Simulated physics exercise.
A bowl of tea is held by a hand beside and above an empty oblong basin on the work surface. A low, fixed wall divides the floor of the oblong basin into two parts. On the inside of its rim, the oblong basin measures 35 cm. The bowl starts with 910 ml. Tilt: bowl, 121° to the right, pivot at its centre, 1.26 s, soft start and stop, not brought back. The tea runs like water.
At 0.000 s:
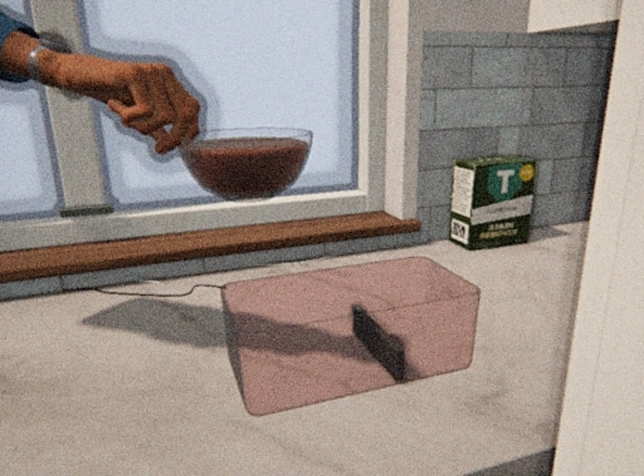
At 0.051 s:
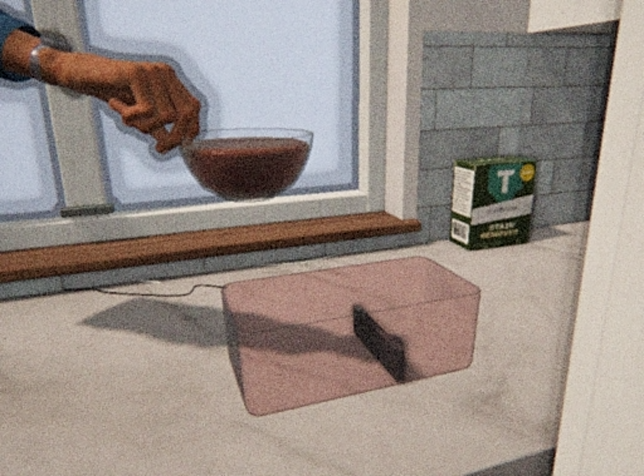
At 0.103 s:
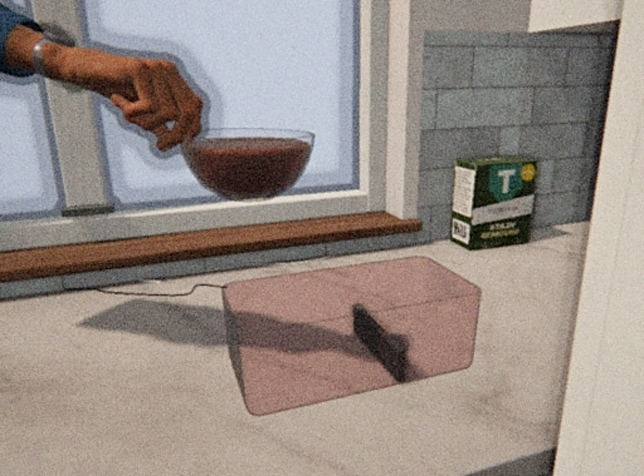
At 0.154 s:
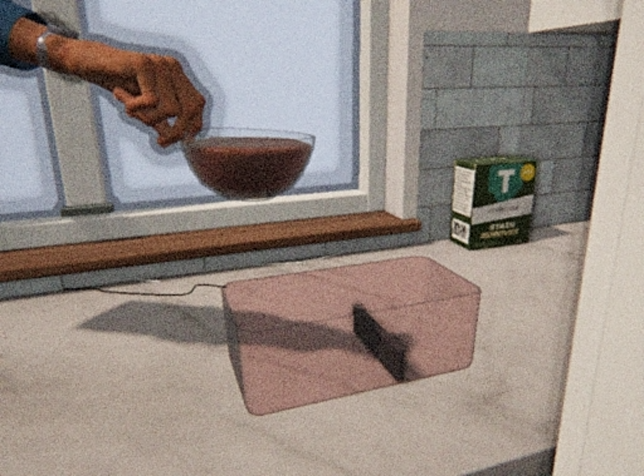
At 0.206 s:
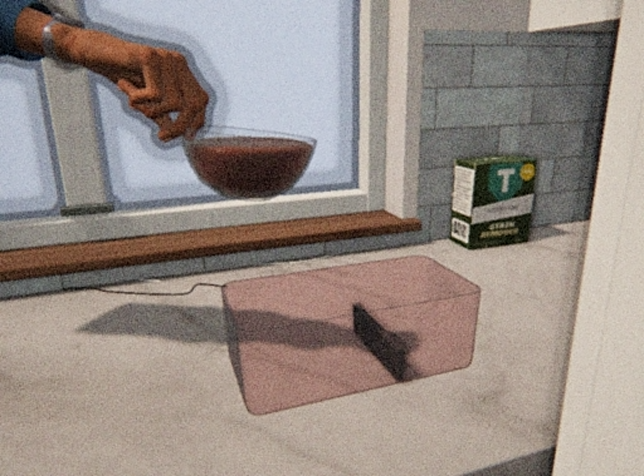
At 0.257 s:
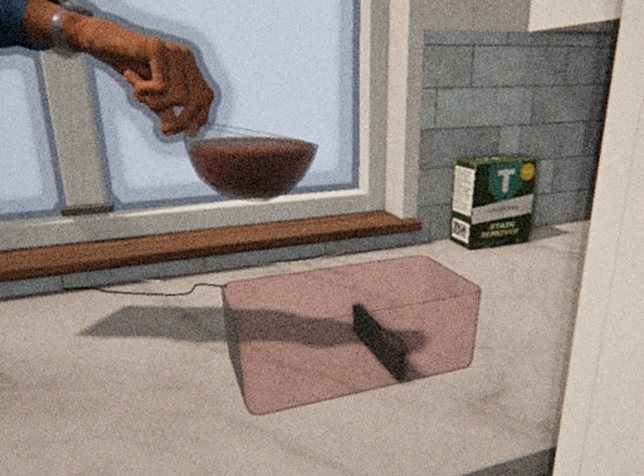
On a pale kitchen counter by a window, a clear, pinkish oblong basin sits near a green stain remover box while a hand holds a glass bowl of reddish-brown tea above it. The bowl stays level at first, then the hand slowly tilts it slightly, its right side dipping lower.
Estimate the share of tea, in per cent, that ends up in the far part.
About 30 per cent.
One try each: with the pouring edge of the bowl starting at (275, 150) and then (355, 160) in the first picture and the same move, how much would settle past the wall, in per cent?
5 then 75 %.
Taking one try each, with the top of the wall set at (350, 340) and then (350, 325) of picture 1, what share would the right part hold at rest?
Try 1: 65 %; try 2: 70 %.
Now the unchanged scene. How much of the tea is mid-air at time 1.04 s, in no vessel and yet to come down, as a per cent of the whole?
Around 5 percent of it is airborne.
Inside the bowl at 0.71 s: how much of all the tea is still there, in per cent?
Around 34 percent.
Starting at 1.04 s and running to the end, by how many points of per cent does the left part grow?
That amounts to roughly 1 per cent of the whole.
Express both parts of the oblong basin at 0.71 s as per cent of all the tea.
Lab note: Left near 14 %, right near 10.
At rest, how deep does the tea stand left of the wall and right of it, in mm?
Left roughly 18 mm; right roughly 14 mm.
Then, 0.71 s in, the tilt is 72° and 34 per cent is still to pour, 13 is left of the wall and 11 right of it.
Then, 1.04 s in, the tilt is 112° and 0 per cent is still to pour, 66 is left of the wall and 29 right of it.
Then, 1.38 s in, the tilt is 121° and 0 per cent is still to pour, 68 is left of the wall and 30 right of it.
Then, 1.76 s in, the tilt is 121° and 0 per cent is still to pour, 67 is left of the wall and 30 right of it.
Finally, 67 per cent lies left of the wall, 30 right of it and 2 outside.
